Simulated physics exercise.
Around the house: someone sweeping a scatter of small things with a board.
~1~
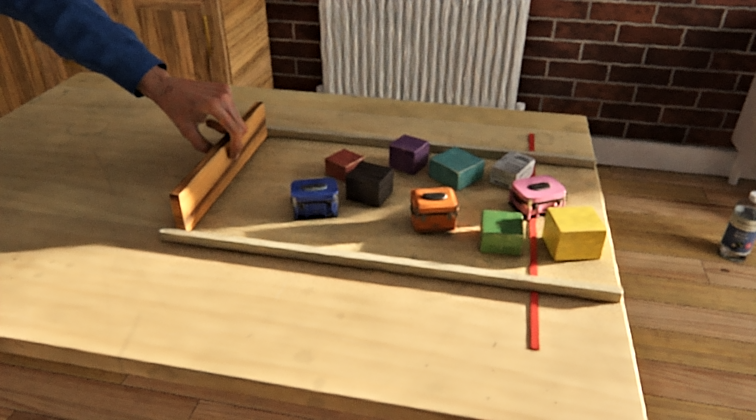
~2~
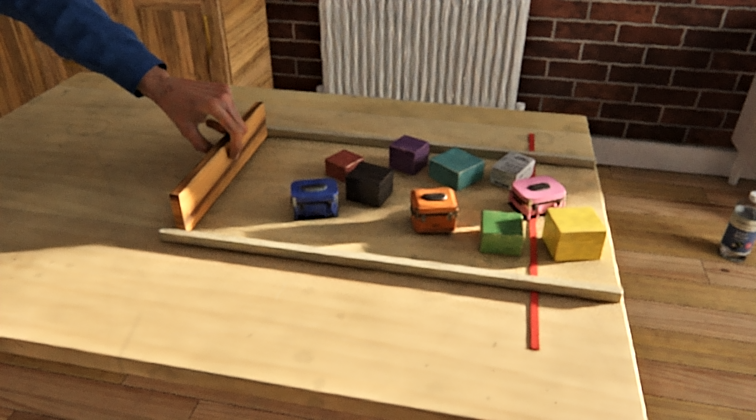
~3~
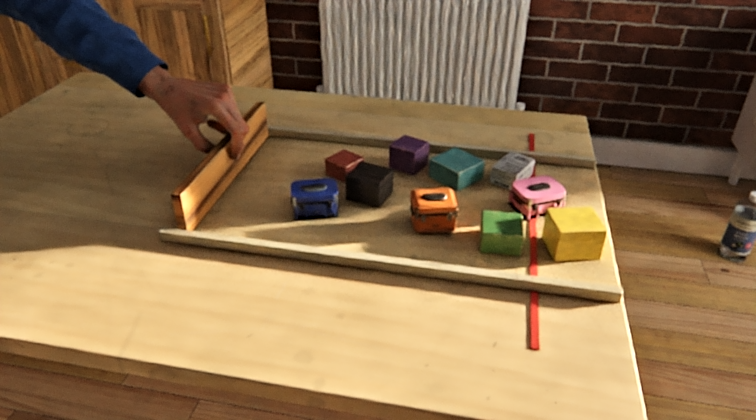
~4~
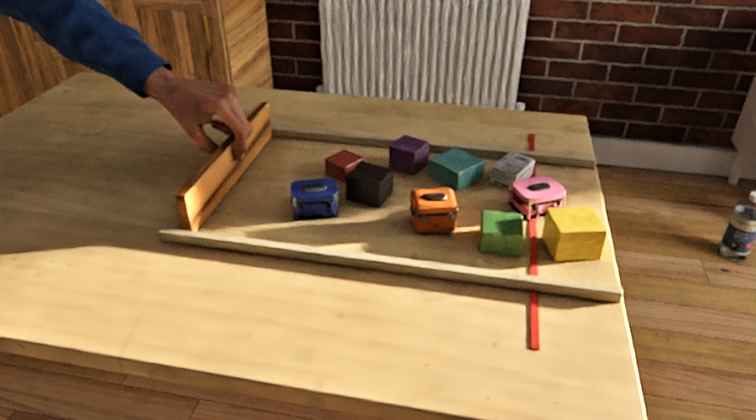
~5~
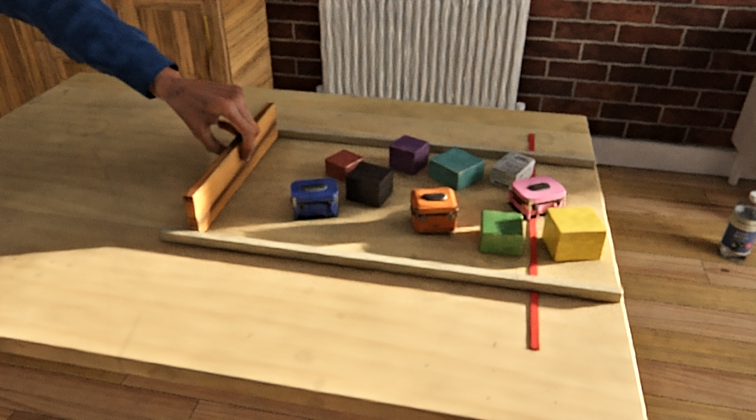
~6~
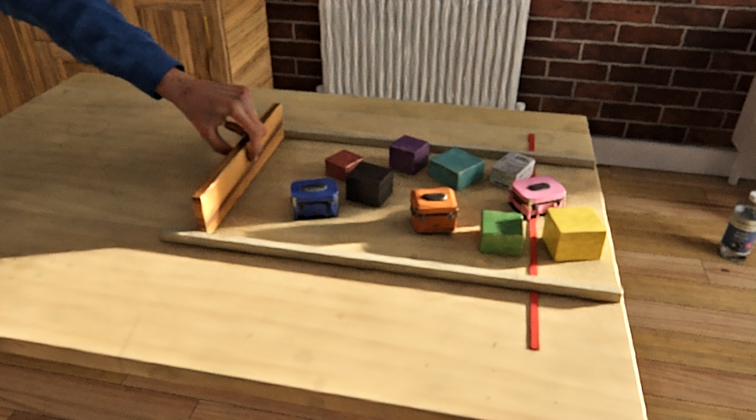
In this clip, a hand holds a wooden board upright on a table near scattered colored blocks and small cases, keeps it nearly still at first, then slides it slightly to the right while the objects remain in place.
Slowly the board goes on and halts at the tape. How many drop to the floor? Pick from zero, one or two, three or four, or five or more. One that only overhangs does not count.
Outcome: The number that fall off is three or four.
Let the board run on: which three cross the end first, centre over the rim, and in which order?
They are the yellow block, the green block, the white box.
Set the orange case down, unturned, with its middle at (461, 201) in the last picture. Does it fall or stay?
From there it is kept.
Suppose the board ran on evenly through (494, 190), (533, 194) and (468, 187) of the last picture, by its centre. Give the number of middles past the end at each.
It would be 1, 3 and 1.
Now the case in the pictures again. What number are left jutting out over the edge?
Overhanging: 3.
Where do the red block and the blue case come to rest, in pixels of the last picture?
About (549, 188), and the other about (560, 233).
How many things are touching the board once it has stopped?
It touches 4.
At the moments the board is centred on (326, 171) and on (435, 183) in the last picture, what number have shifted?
2 and 9.
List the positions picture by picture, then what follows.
Yellow block (573, 233); pink case (537, 197); white box (513, 171); board (226, 160); tape (533, 214), in the first frame.
Pink case (537, 197); turquoise block (456, 169), in the second frame.
White box (513, 171); orange case (433, 211), in the third frame.
Yellow block (573, 233); black block (370, 184), in the fourth frame.
Pink case (537, 197); purple block (409, 155), in the fifth frame.
Yellow block (573, 233); pink case (537, 197); white box (513, 171); board (244, 162); tape (533, 214), in the sixth frame.
Soon after, none off yet; yellow block at rest near (573, 233); pink case at rest near (537, 197); white box at rest near (513, 171).
In the end, the number that fall off is three or four; gone, green block, white box and yellow block.
